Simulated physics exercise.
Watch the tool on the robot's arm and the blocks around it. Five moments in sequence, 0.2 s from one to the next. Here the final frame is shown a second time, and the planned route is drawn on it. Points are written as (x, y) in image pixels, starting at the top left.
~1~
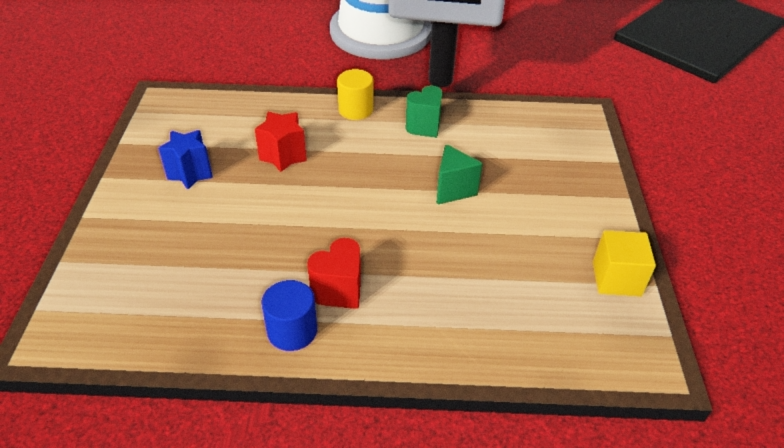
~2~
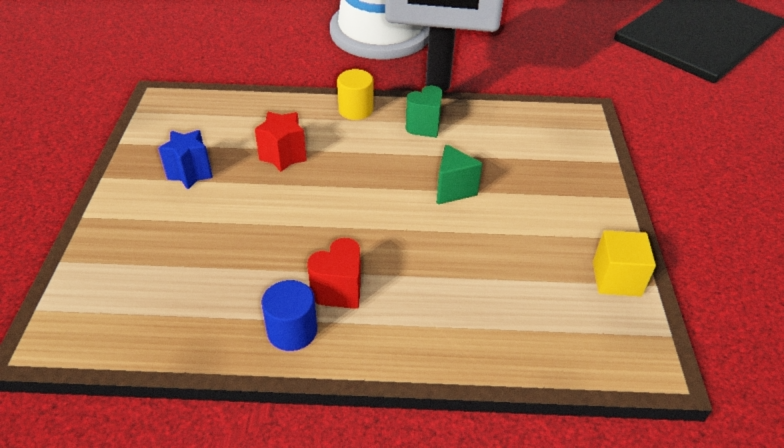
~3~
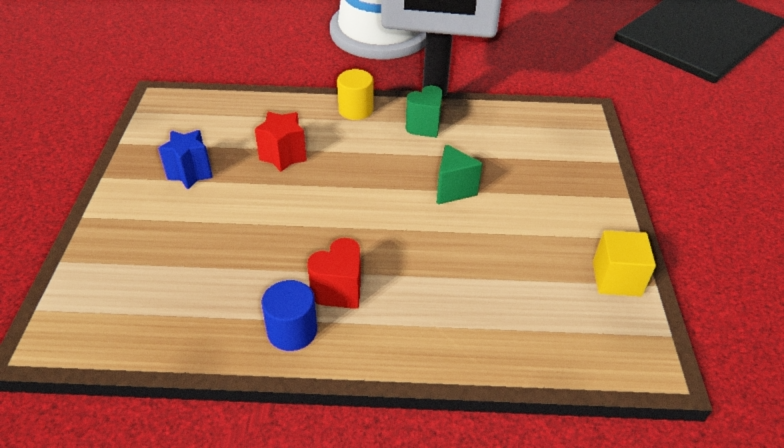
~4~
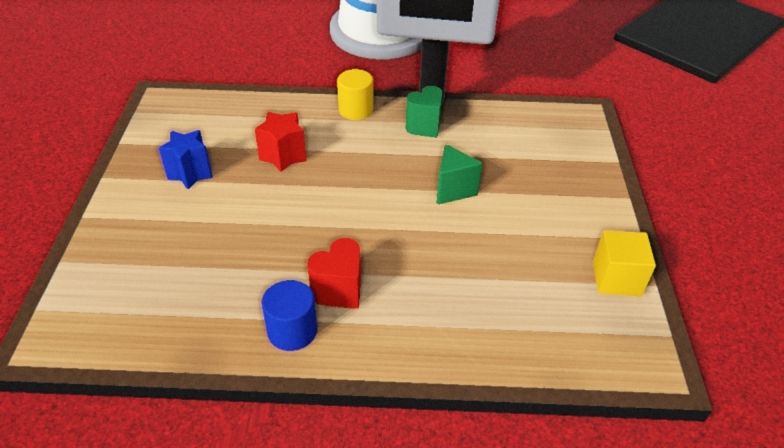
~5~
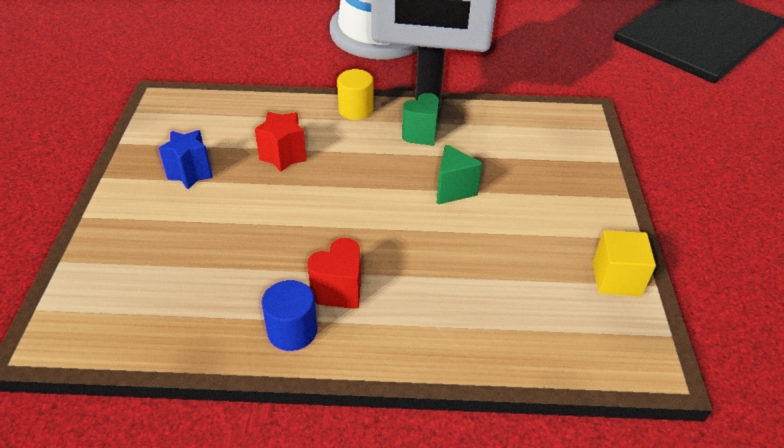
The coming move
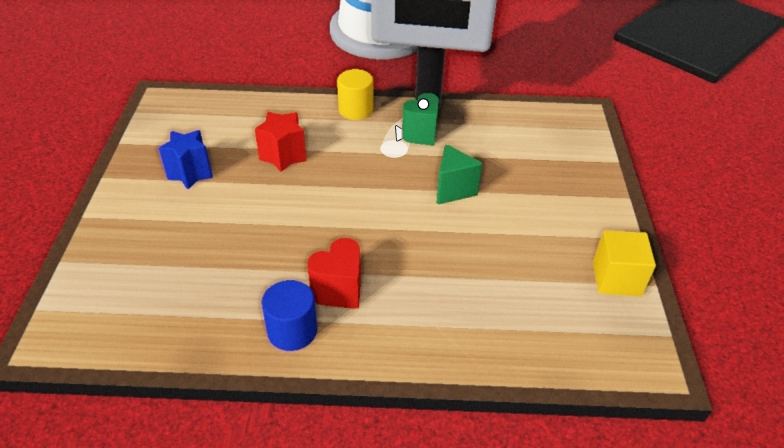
At the start, a robot arm's dark tool stands behind the green heart block at the back of a wooden board scattered with colored blocks. The tool edges slightly forward and left, and finally it nudges the green heart a little toward the green triangle, while the other blocks stay still.
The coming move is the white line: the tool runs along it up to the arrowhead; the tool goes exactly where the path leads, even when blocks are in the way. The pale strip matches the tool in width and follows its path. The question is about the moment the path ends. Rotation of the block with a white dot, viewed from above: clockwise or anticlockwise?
It goes anticlockwise.
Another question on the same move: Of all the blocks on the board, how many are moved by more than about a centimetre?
One block, no more.
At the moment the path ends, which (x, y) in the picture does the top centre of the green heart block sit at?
I'd place it at (421, 132), taking the centre of its top.
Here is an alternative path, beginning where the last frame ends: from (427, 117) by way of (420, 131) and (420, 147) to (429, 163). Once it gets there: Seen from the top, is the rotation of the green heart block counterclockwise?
Going by the path, no.
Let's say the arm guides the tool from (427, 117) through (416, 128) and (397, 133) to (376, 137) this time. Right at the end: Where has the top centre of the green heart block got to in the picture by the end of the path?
So, by the moment the path ends, you'll find the top centre of the green heart block at (413, 121).
Path on the board, from (427, 117) through (411, 125) and (400, 135) to (394, 149); the dot is on the green heart block.
What follows on the original path. Halfway along, tool (405, 120); green heart block (416, 118), turned 45° anticlockwise.
At the end, tool (394, 139); yellow cylinder in place; green heart block (421, 132), turned 100° anticlockwise.
